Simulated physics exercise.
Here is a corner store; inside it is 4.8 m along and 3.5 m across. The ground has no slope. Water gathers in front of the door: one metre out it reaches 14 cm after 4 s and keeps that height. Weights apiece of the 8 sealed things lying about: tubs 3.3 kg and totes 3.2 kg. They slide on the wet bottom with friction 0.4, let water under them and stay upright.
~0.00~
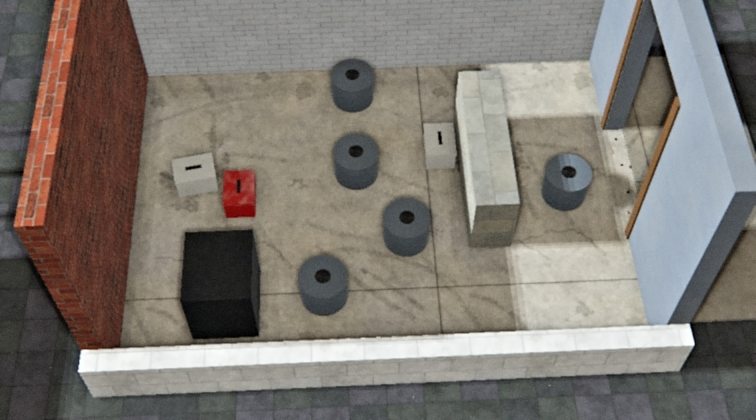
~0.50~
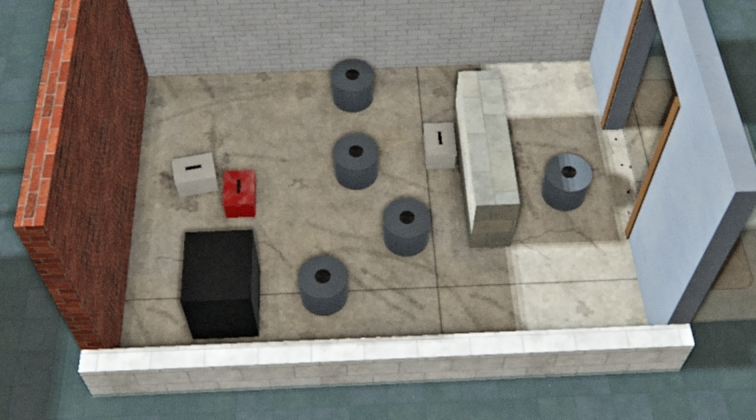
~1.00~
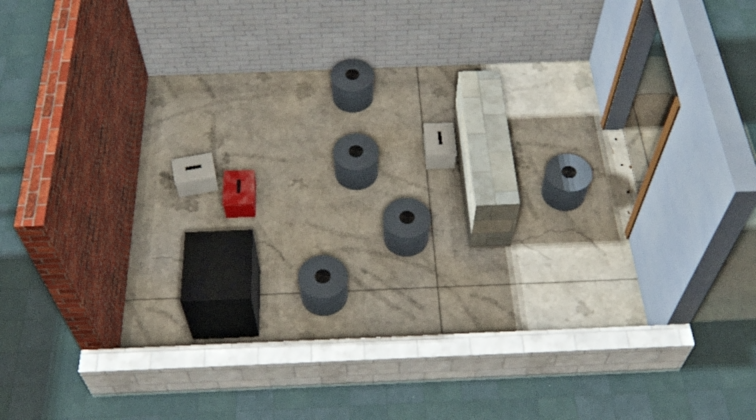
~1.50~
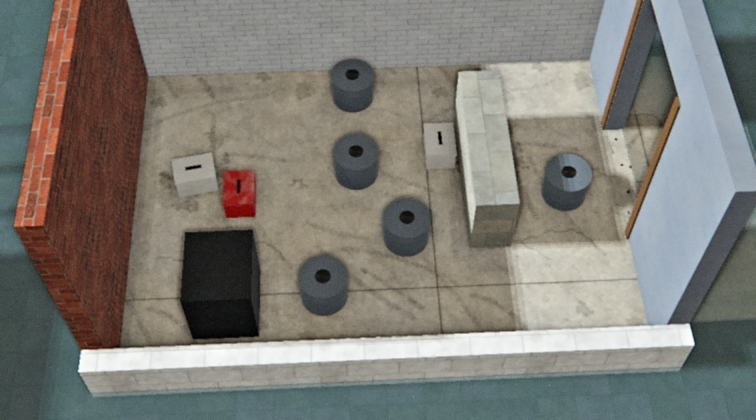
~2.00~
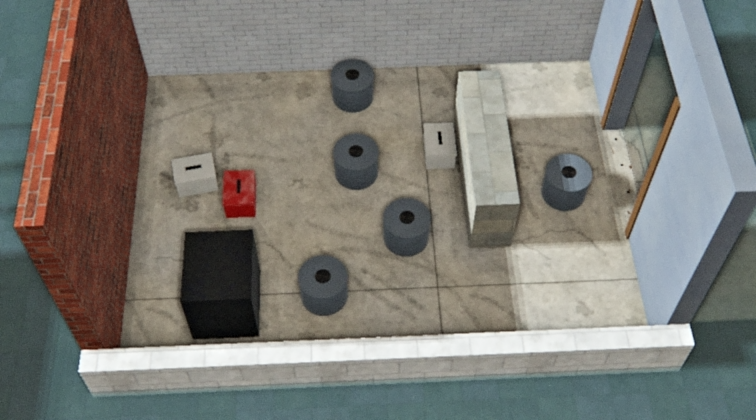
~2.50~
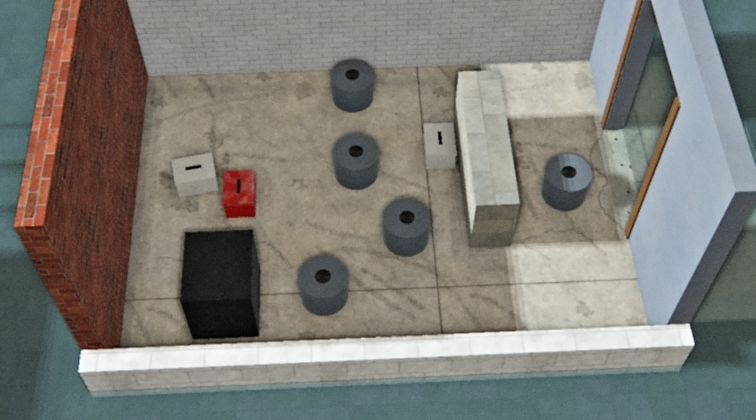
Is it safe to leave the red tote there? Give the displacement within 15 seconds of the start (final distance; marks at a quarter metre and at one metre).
The red tote moves a short way.
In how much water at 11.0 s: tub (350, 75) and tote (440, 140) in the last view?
About 2 and 1 cm.
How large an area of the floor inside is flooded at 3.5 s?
Roughly 1.0 m2.
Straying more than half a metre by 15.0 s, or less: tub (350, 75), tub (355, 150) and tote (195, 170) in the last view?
In that order: Over, past it, less.
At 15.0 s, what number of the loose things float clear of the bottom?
I count 7.
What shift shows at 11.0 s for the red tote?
Roughly 10 cm by then.
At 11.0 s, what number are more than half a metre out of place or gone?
I count 3.
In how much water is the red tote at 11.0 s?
About 3 cm.
After 3.5 s the red tote is near (239, 187), 0.0 m from its start, aground; 0 afloat.
After 6.8 s the red tote is near (239, 187), 0.0 m from its start, aground; 1 afloat.
After 11.0 s the red tote is near (228, 189), 0.1 m from its start, aground; 4 afloat.
After 15.0 s the red tote is near (224, 223), 0.4 m from its start, afloat; 7 afloat.
